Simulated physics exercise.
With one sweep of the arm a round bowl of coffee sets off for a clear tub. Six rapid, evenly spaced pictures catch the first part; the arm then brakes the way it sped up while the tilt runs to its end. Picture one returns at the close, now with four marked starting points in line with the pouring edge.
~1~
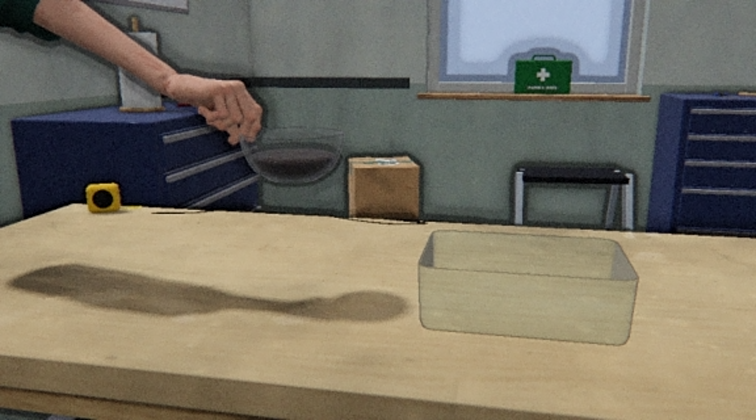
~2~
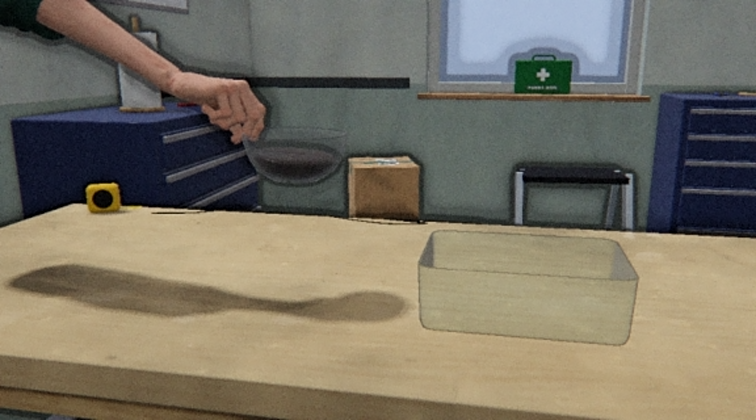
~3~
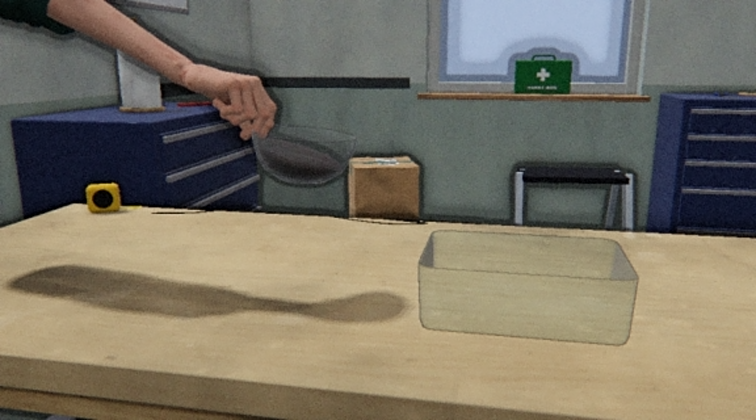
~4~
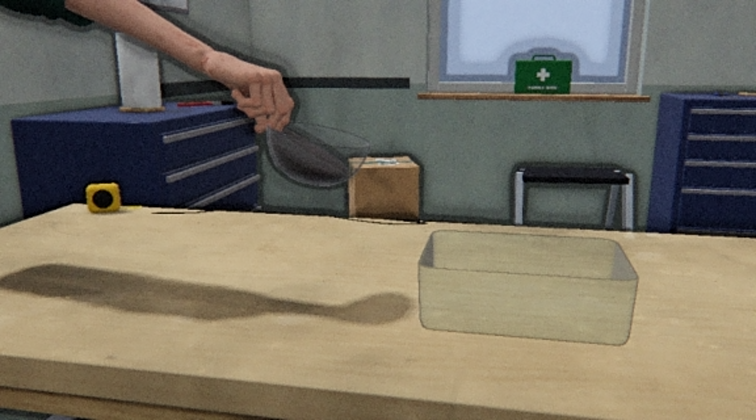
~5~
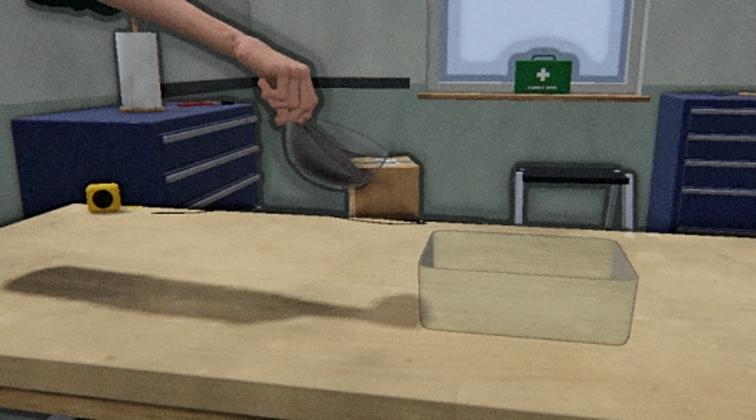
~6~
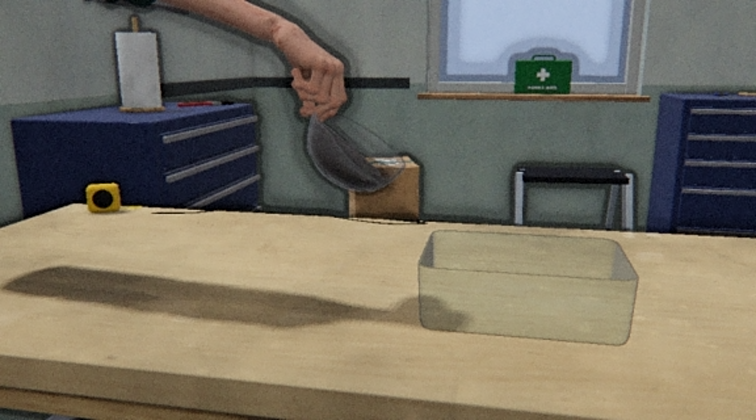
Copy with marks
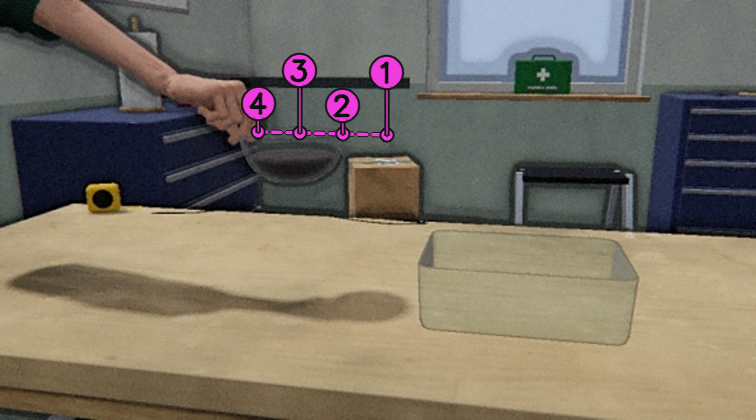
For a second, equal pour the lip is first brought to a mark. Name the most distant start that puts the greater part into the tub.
Spot 4 just does it.
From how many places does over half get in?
All four.
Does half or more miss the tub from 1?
No, that is safe.
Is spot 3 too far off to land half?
No.
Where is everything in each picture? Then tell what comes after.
Upright, lip at (340, 133); tub from (420, 326) to (629, 344); nothing has left yet.
Upright, lip at (344, 134); nothing has left yet.
Tipped about 5°, lip at (354, 138); nothing has left yet.
Tipped about 12°, lip at (368, 145); nothing has left yet.
Tipped about 22°, lip at (386, 155); nothing has left yet.
Tipped about 33°, lip at (404, 166); nothing has left yet.
On the marked copy, 1 at (386, 134); 2 at (342, 133); 3 at (299, 132); 4 at (258, 131).
If 1 is chosen, about 88 % lands in the tub, 3 % falls short and 9 % goes beside or beyond.
If 2 is chosen, about 87 % lands in the tub, 9 % falls short and 5 % goes beside or beyond.
If 3 is chosen, about 77 % lands in the tub, 5 % falls short and 17 % goes beside or beyond.
If 4 is chosen, about 68 % lands in the tub, 22 % falls short and 10 % goes beside or beyond.
